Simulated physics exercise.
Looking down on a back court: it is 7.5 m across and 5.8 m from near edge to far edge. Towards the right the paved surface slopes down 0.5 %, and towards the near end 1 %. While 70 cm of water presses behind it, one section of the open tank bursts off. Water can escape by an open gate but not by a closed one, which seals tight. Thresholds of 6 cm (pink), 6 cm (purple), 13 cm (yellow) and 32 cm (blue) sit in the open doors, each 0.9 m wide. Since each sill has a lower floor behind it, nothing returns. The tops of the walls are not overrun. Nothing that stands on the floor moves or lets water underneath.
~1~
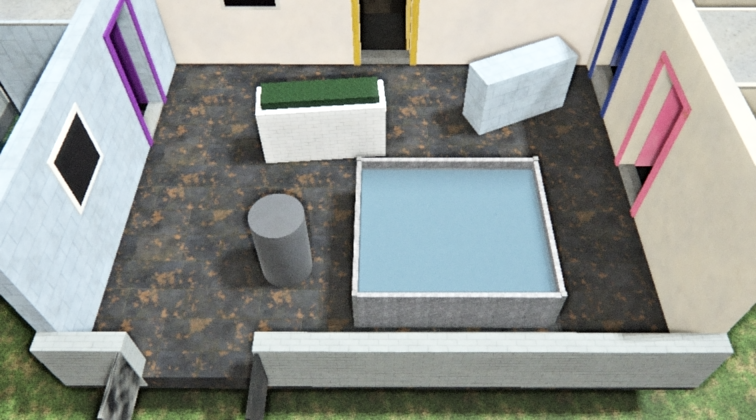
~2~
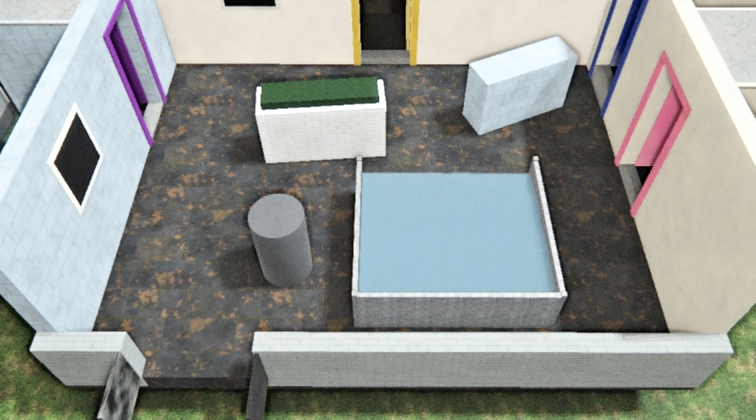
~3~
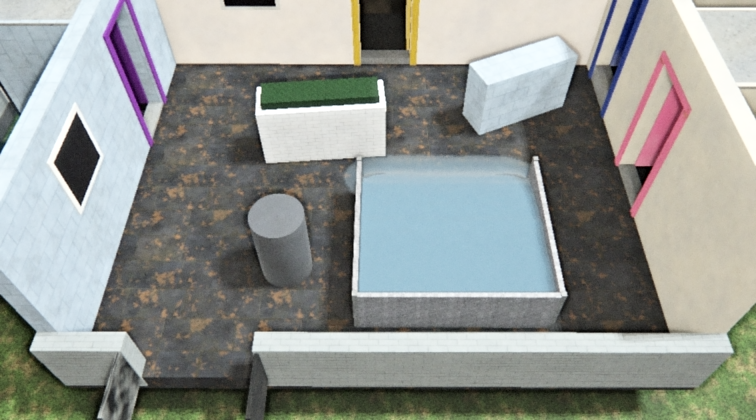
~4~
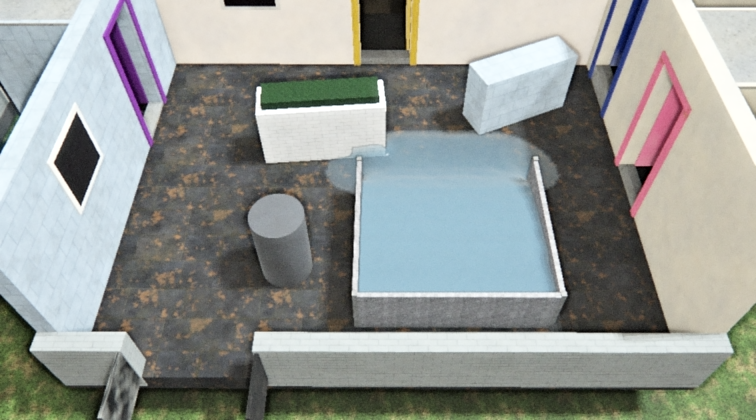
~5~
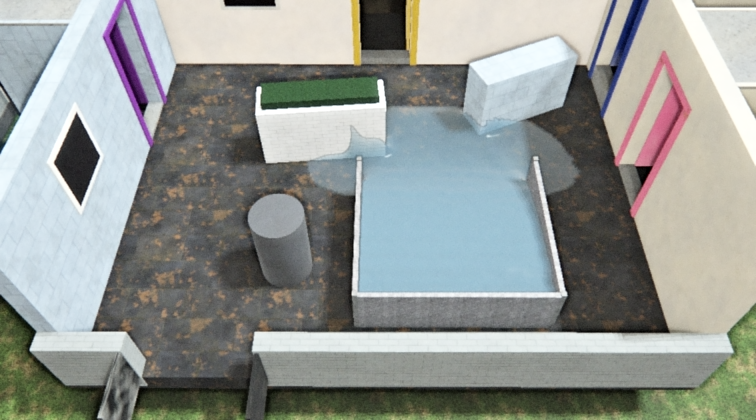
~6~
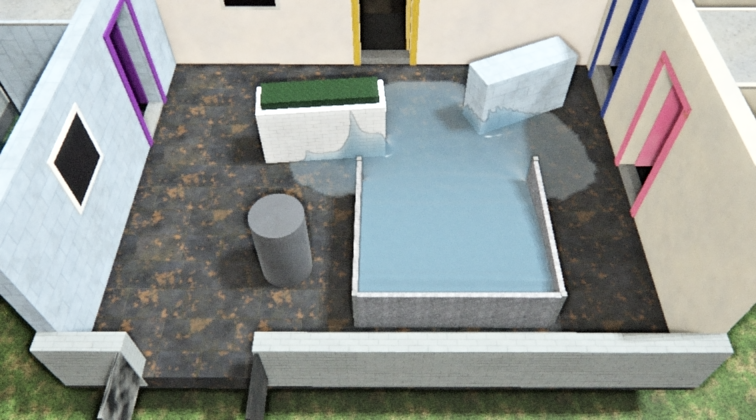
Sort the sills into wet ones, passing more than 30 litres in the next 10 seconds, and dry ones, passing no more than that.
Pink door: Wet; purple door: Wet; yellow door: Wet; blue door: Dry.
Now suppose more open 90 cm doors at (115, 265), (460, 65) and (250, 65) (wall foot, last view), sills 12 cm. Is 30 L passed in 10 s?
Result in order - not enough, more than that, not enough.
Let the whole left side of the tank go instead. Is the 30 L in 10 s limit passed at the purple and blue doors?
Then: Purple above, blue below.
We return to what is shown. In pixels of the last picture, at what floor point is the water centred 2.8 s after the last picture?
It lies at roughly (429, 158) in pixels.
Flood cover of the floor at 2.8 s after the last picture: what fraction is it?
80 %.
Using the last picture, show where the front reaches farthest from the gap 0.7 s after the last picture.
I'd put it near pixel (587, 83) of the last picture.
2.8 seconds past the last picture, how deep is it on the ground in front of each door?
Pink 13 cm, purple 12 cm, yellow 22 cm, blue 29 cm.
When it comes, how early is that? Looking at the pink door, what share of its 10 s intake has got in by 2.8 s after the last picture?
Some 5 per cent by then.
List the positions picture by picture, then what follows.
The open tank at (452, 225) is whole and still, 70 cm deep, in the first frame.
Water pours out on the open tank's far side and has run 1.3 m, to a hidden place; typically 9 cm deep outside, 70 cm at the open tank's back, in the second frame.
Water pours out on the open tank's far side and has run 1.5 m, to (349, 175); typically 13 cm deep outside, 70 cm at the open tank's back, in the third frame.
The front is at (335, 161), 1.8 m from the gap on the open tank's far side; 3.5 m2 of floor is under water; 70 cm left at the back of the open tank, in the fourth frame.
Water pours out on the open tank's far side and has run 2.2 m, to (312, 160); typically 11 cm deep outside, 66 cm at the open tank's back, in the fifth frame.
The front is at (397, 85), 2.6 m from the gap on the open tank's far side; 6.3 m2 of floor is under water; 58 cm left at the back of the open tank, in the sixth frame.
Then, 0.7 s after the last picture water covers 30 % of the floor and is deepest (48 cm) near (424, 70); pink door not reached, purple door not reached, yellow door 29 cm at the sill, 24 L in, blue door 18 cm at the sill, 0 L in.
Then, 1.5 s after the last picture water covers 50 % of the floor and is deepest (40 cm) near (424, 70); pink door 6 cm at the sill, 0 L in, purple door not reached, yellow door 34 cm at the sill, 123 L in, blue door 22 cm at the sill, 0 L in.
Then, 2.8 s after the last picture water covers 80 % of the floor and is deepest (32 cm) near (536, 83); pink door 13 cm at the sill, 6 L in, purple door 12 cm at the sill, 2 L in, yellow door 22 cm at the sill, 241 L in, blue door 29 cm at the sill, 6 L in.
Then, 5.3 s after the last picture water covers 95 % of the floor and is deepest (22 cm) near (666, 348); pink door 10 cm at the sill, 70 L in, purple door 11 cm at the sill, 54 L in, yellow door 10 cm at the sill, 262 L in, blue door 12 cm at the sill, 6 L in.
Then, 9.3 s after the last picture water covers 100 % of the floor and is deepest (14 cm) near (113, 358); pink door 10 cm at the sill, 92 L in, purple door 7 cm at the sill, 96 L in, yellow door 4 cm at the sill, 262 L in, blue door 5 cm at the sill, 6 L in.
